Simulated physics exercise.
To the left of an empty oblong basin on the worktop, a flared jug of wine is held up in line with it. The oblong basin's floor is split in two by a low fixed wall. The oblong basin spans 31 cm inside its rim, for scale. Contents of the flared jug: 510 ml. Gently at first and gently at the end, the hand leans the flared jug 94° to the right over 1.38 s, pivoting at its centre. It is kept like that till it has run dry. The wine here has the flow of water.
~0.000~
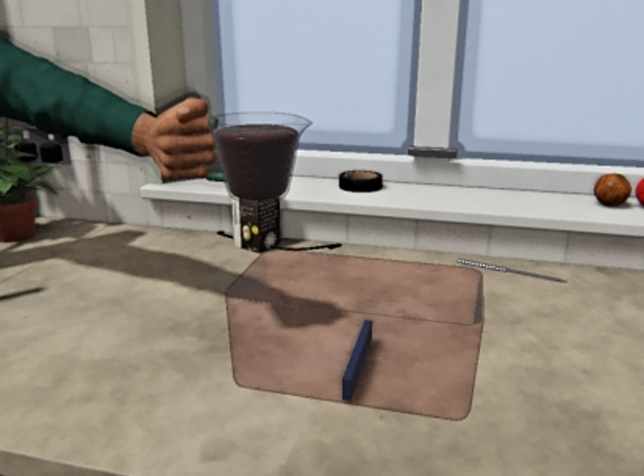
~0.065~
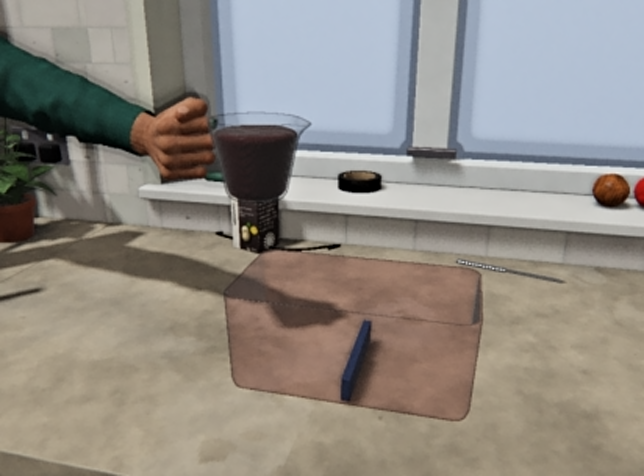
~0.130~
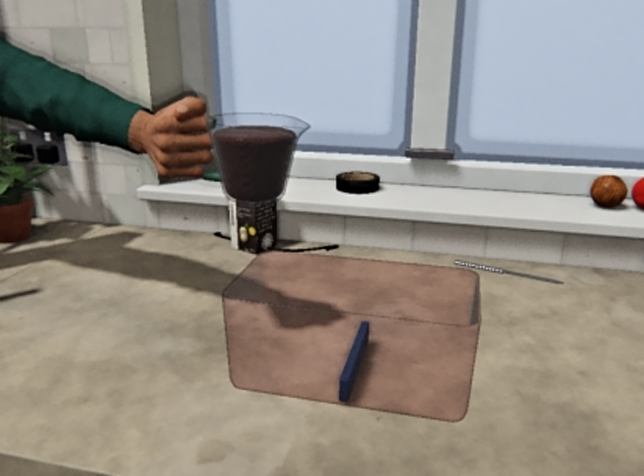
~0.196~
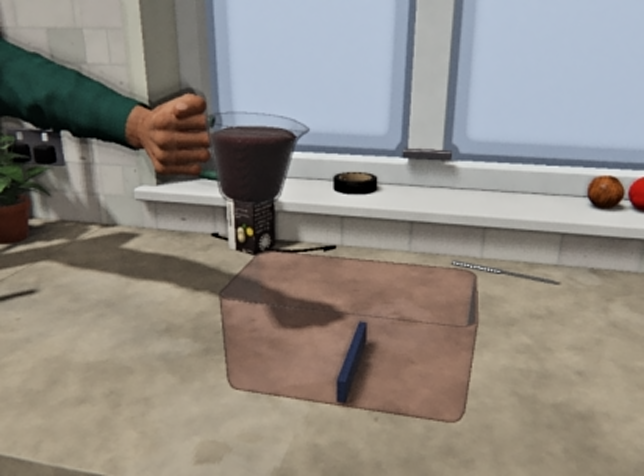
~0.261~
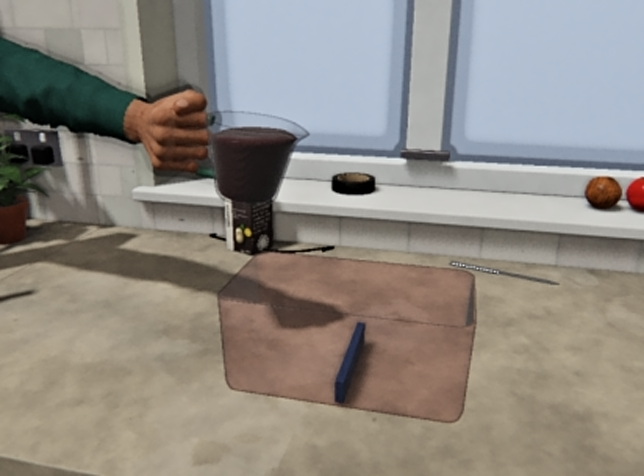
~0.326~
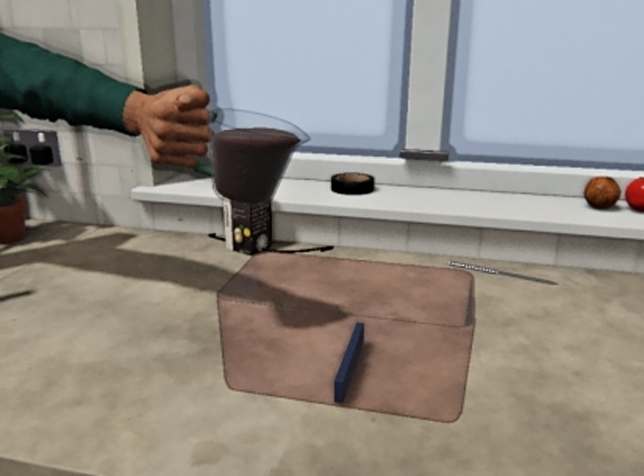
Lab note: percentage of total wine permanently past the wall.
Approx. 69 %.
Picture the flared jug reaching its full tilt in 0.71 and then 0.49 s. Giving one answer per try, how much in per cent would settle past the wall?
Try 1: 60 %; try 2: 55 %.
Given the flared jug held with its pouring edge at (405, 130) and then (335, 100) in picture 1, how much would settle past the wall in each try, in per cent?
Around 75 per cent first, around 90 per cent next.
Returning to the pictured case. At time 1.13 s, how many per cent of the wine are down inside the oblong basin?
The share is close to 64 percent.
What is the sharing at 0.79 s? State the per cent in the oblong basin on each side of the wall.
Around 1 on the left and around 9 on the right.
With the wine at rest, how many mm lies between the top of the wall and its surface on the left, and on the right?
Left about 26 mm, right about 18 mm.
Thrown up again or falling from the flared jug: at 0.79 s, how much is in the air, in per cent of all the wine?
About 20 per cent.
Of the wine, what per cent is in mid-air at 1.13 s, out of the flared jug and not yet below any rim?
Near 16 percent.
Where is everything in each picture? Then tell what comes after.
In the first picture, tilt 0°; pouring edge (312, 123); surface from (219, 129) to (299, 133); the oblong basin's rim runs from (246, 271) to (482, 296); the wall's top is at (359, 348).
In the second picture, tilt 1°; pouring edge (311, 124); surface from (219, 129) to (298, 133).
In the third picture, tilt 2°; pouring edge (310, 126); surface from (217, 130) to (297, 135).
In the fourth picture, tilt 5°; pouring edge (309, 130); surface from (217, 130) to (296, 136).
In the fifth picture, tilt 8°; pouring edge (309, 134); surface from (217, 132) to (299, 137).
In the sixth picture, tilt 12°; pouring edge (310, 139); surface from (217, 132) to (302, 138).
Then, 0.79 s in, the tilt is 58° and 70 per cent is still to pour, 1 is left of the wall and 9 right of it.
Then, 1.13 s in, the tilt is 87° and 18 per cent is still to pour, 11 is left of the wall and 54 right of it.
Then, 1.49 s in, the tilt is 94° and 1 per cent is still to pour, 29 is left of the wall and 68 right of it.
Then, 1.88 s in, the tilt is 94° and 0 per cent is still to pour, 30 is left of the wall and 69 right of it.
Finally, 30 per cent lies left of the wall, 69 right of it and 1 outside.
